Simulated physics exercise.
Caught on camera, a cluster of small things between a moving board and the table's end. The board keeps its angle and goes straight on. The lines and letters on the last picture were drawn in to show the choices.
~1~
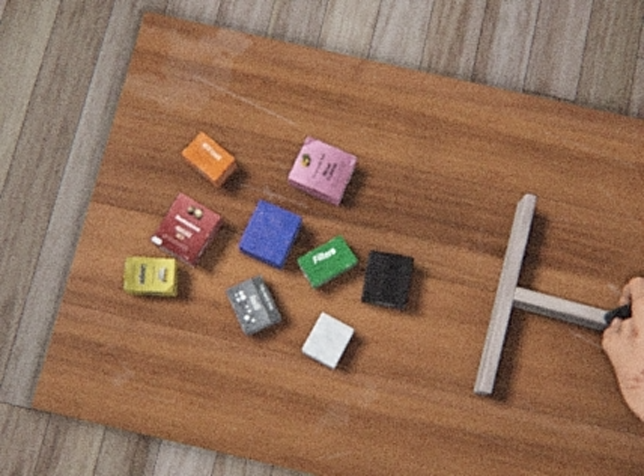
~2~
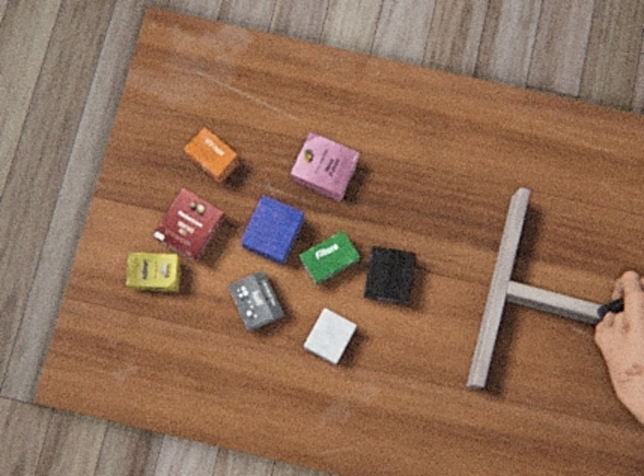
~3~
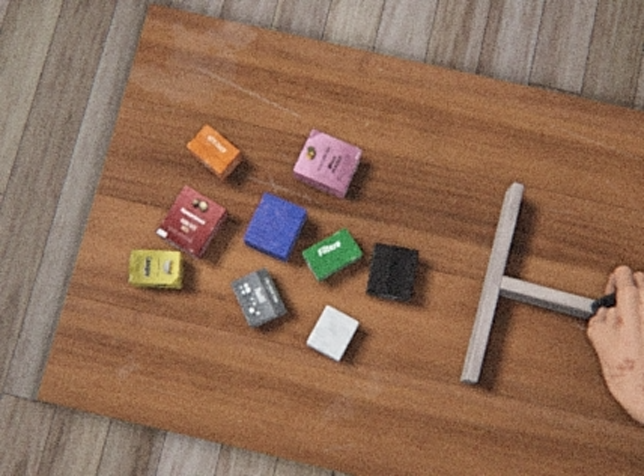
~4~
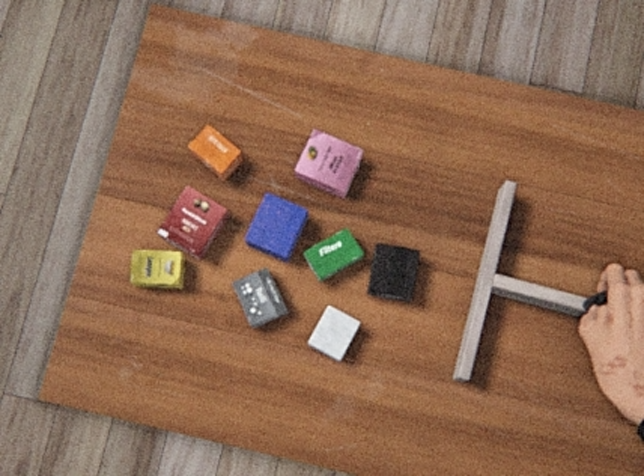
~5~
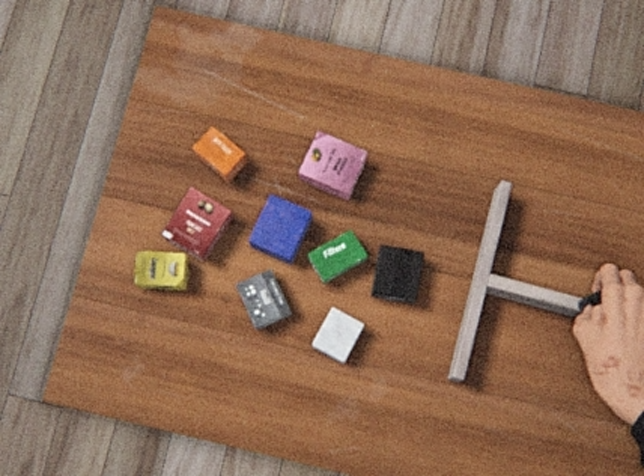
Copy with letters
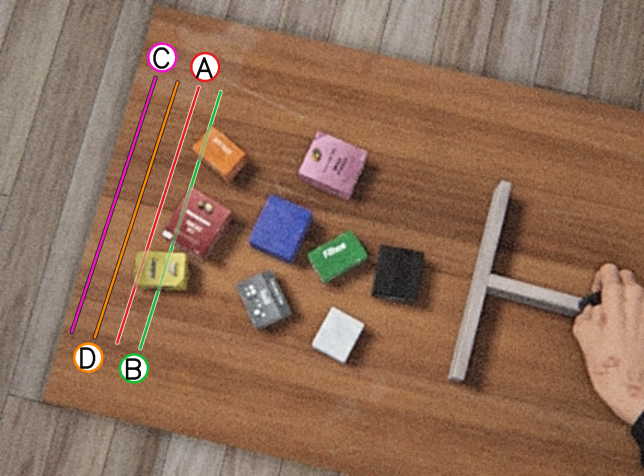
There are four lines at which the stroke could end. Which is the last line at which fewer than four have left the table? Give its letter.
Up to line B.
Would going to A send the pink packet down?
No.
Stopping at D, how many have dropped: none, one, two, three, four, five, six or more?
In all, six or more.
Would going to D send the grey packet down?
Yes.
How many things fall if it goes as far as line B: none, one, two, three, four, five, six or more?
Three.
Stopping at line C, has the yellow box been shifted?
Yes.
On the marked copy, A at (159, 212); B at (182, 217); C at (115, 202); D at (137, 207).
Taking B. A third of the way, board (374, 253); white block (327, 334); blue block (271, 228).
Two thirds of the way, board (265, 228); red packet (116, 207); yellow box (138, 264).
When it is over, board (181, 209); yellow box over the edge; red packet over the edge; three fallen.
As for the rest, A drops six; C drops nine; D drops six.
